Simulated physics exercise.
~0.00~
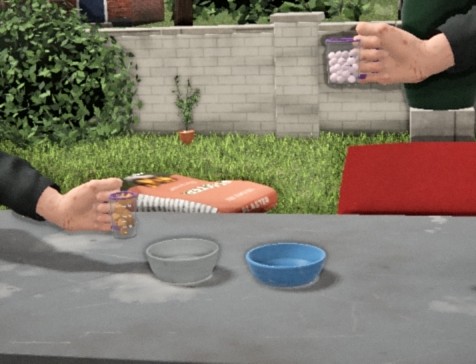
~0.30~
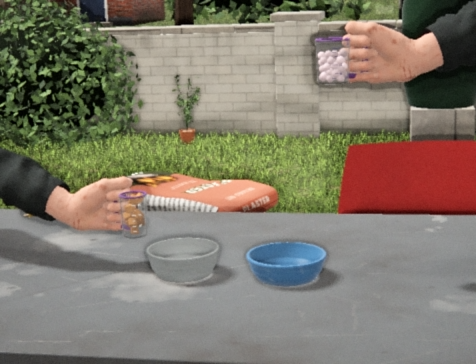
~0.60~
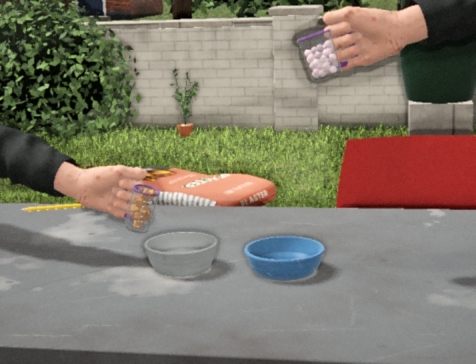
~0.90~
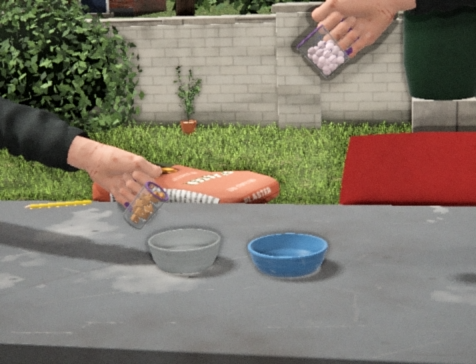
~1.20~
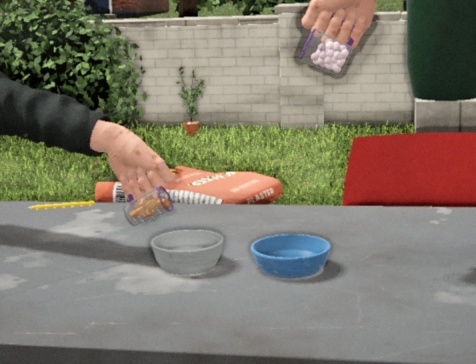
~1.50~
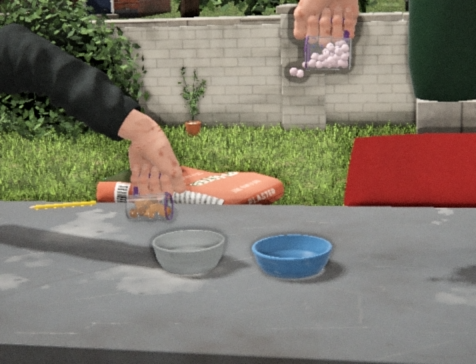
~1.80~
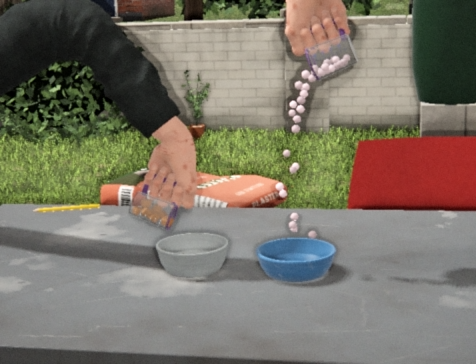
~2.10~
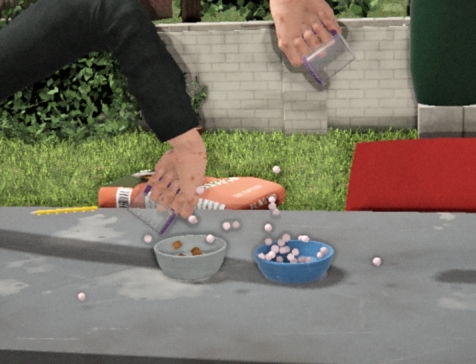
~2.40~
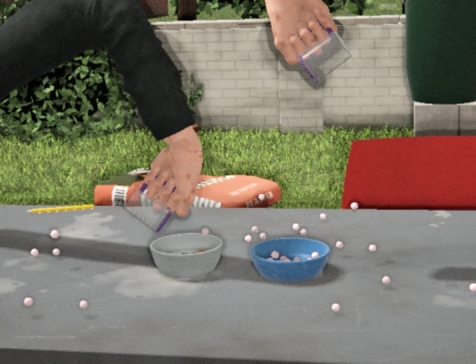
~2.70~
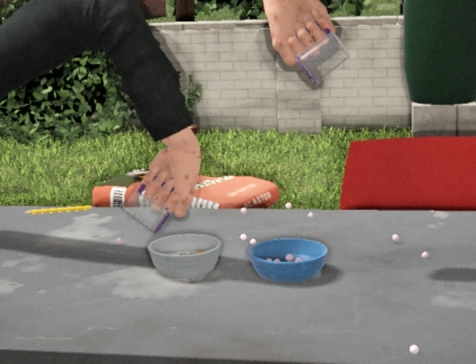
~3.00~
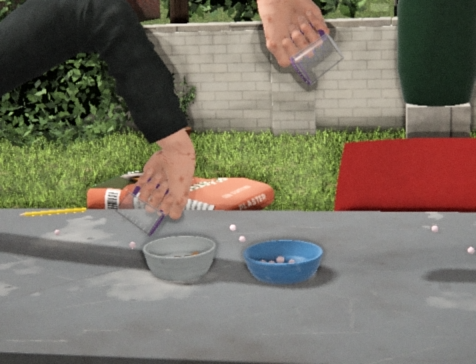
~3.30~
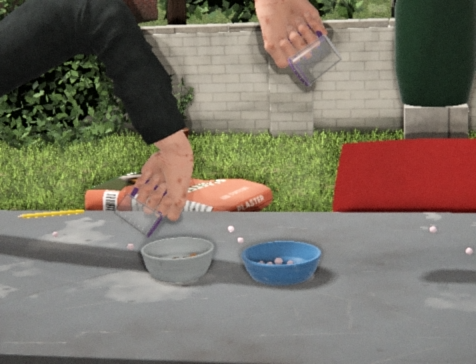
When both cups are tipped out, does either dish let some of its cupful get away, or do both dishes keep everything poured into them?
The blue dish on the right lets several pink balls bounce away, while the grey dish on the left keeps its whole cupful.
